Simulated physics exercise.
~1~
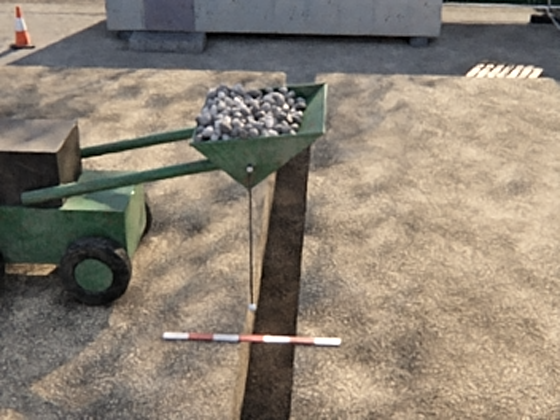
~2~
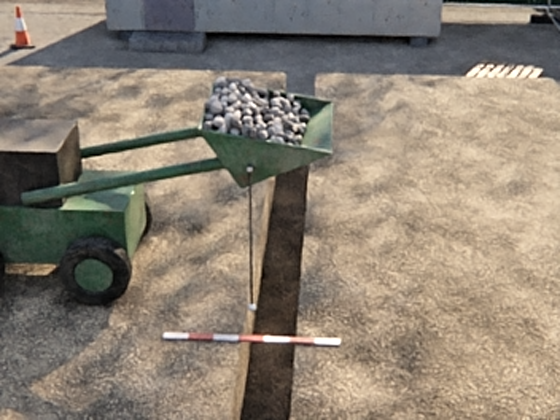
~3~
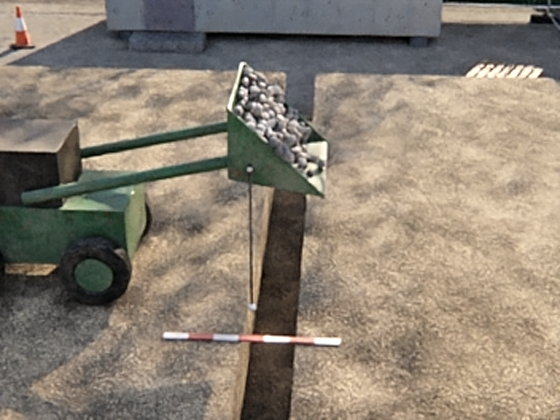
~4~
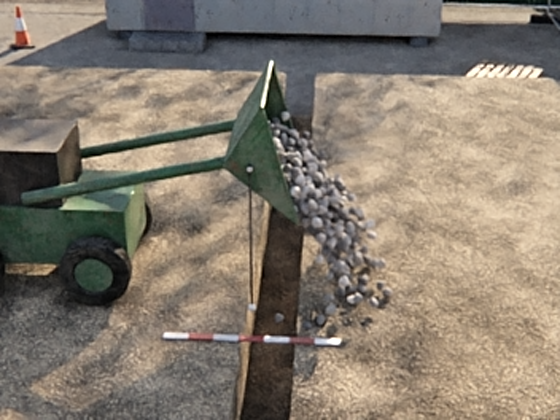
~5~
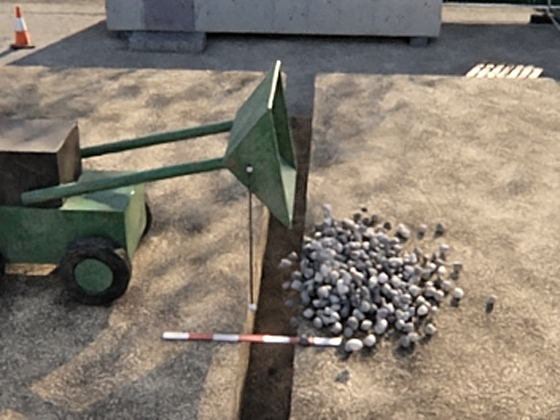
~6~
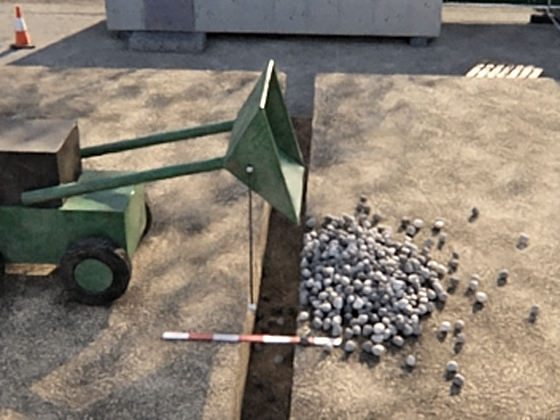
Green loader bucket tipping forward and pouring grey cobbles over a narrow trench, most landing in a scattered heap beyond it.
